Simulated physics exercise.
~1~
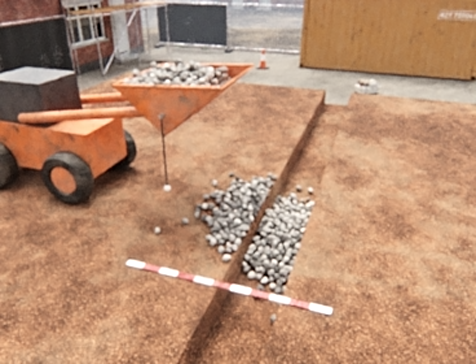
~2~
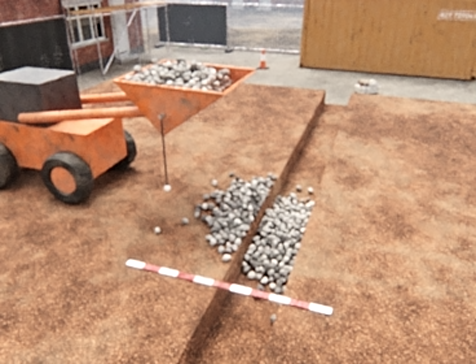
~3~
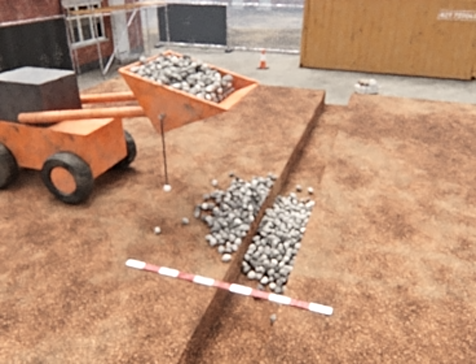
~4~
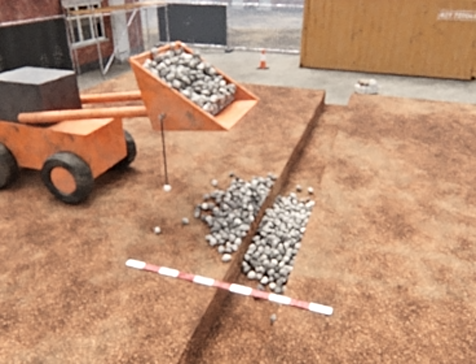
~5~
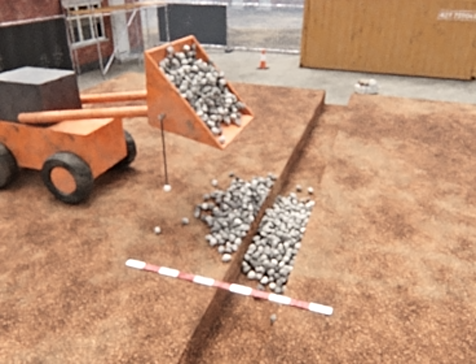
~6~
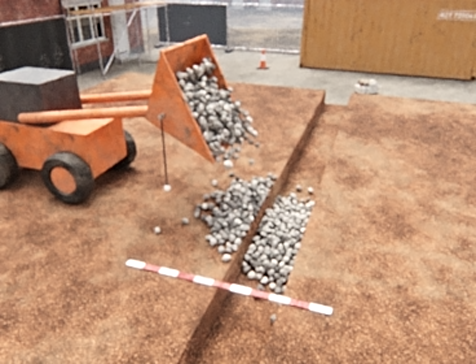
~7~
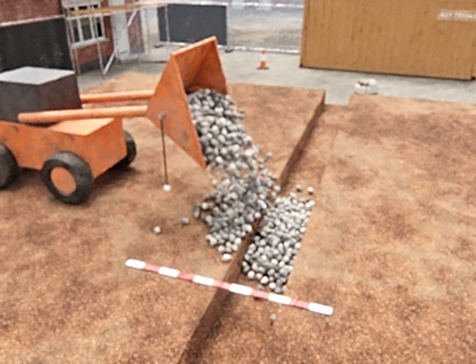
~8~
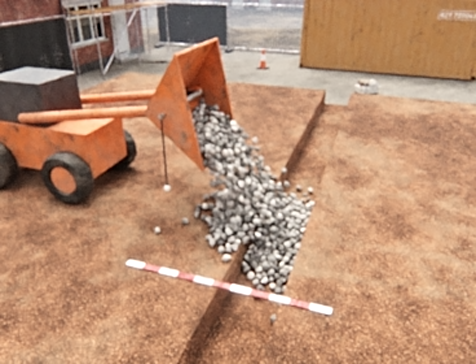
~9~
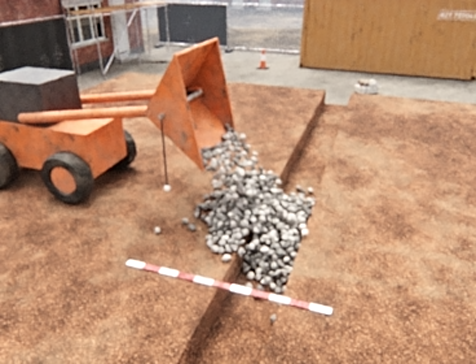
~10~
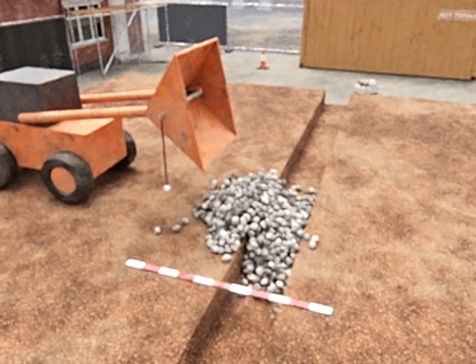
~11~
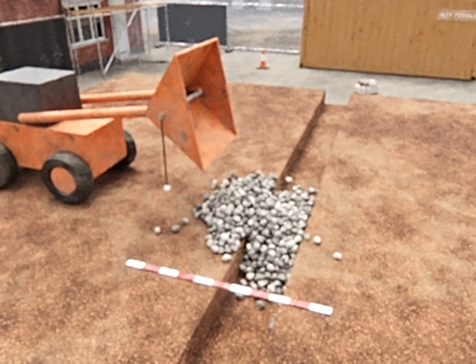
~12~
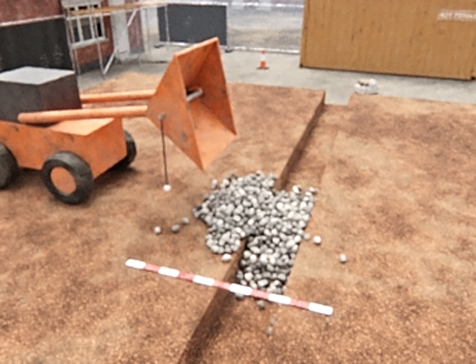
The clip opens on an orange loader at the left, its raised bucket full of grey stones, with an earlier heap lying across a narrow trench in brown ground beside a red and white striped staff. The bucket starts to tip forward to the right, gently at first, while its stones stay in place. As it steepens, the stones slide toward the lip and then pour down onto the heap. The stream spreads over the near side and into the trench until the bucket empties. The bucket then holds still, tipped steeply, as the last stones settle in a broader pile filling part of the trench.
